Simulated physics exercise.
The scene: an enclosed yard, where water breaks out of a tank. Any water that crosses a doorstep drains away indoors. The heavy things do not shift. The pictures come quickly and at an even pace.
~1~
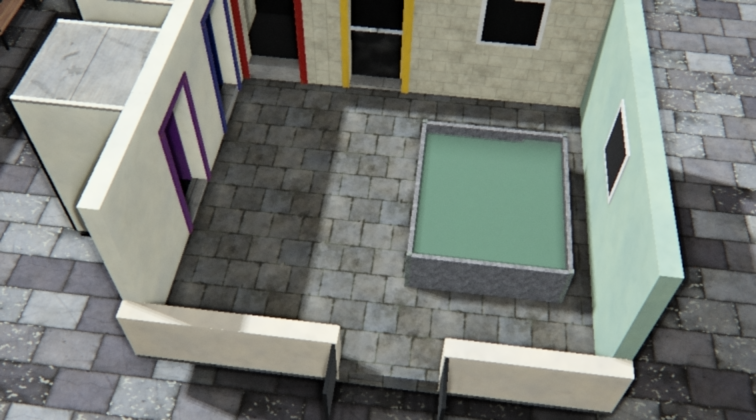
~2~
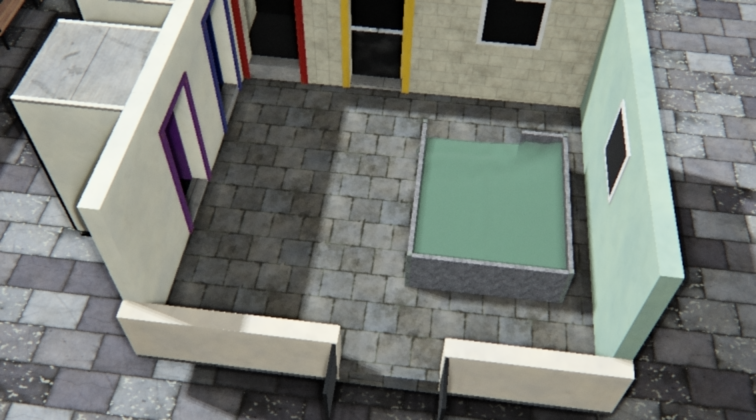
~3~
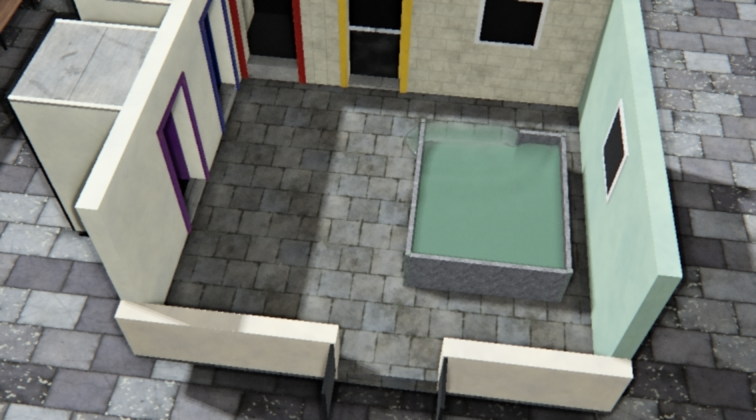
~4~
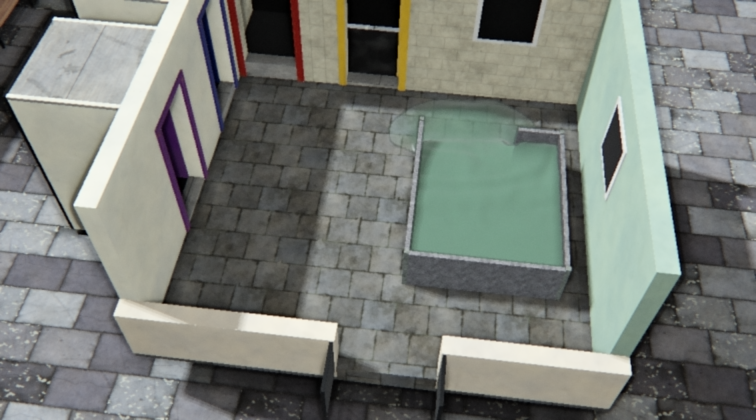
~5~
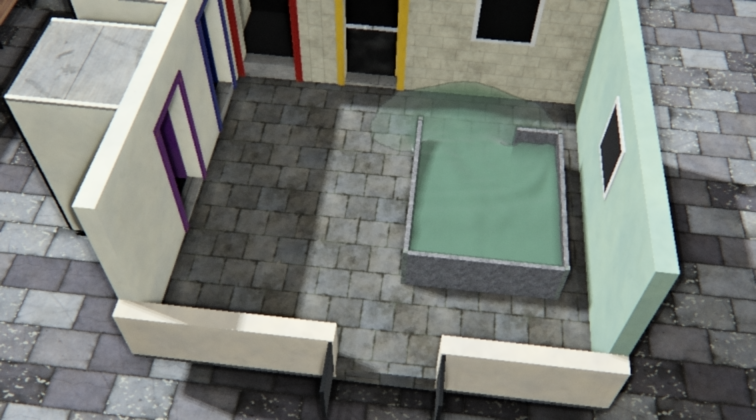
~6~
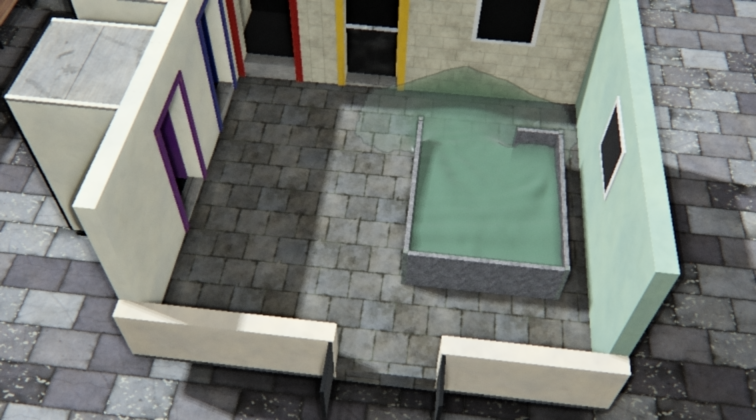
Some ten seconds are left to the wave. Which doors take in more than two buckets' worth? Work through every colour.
One by one: The yellow door is going to overshoot the allowance; the purple door is going to overshoot the allowance; the blue door is going to overshoot the allowance; the red door is going to stay inside the allowance.
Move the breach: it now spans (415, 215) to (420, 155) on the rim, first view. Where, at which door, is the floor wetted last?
My answer is the yellow-painted one.
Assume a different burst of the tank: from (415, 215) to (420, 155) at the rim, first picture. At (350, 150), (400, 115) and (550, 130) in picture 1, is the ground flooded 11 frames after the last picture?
In the order you gave them, I get drenched, still bare, still bare.
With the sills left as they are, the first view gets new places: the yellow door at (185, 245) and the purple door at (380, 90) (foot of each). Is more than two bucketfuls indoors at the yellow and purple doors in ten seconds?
Note: Yellow door beats the limit, purple door beats the limit.
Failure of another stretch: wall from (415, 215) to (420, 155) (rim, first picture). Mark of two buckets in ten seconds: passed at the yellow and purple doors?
The yellow door falls short, while the purple door ends up above.
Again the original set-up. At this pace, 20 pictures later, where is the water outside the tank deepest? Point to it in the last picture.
Roughly (592, 379).
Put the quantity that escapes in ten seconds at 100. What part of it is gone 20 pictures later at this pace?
About 30 %.
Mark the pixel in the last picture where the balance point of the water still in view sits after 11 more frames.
I'd put my finger on (462, 170).
A moment on, water covers 20 % of the floor; the yellow door under two buckets in, the purple door not reached, the blue door not reached, the red door not reached.
Next, water covers 35 % of the floor; the yellow door over two buckets in, the purple door not reached, the blue door under two buckets in, the red door wet at the sill, nothing in.
Then, water covers 55 % of the floor; the yellow door far over two buckets in, the purple door under two buckets in, the blue door over two buckets in, the red door wet at the sill, nothing in.
Later, water covers 85 % of the floor; the yellow door far over two buckets in, the purple door over two buckets in, the blue door far over two buckets in, the red door wet at the sill, nothing in.
In the end, water covers 95 % of the floor; the yellow door far over two buckets in, the purple door over two buckets in, the blue door far over two buckets in, the red door wet at the sill, nothing in.
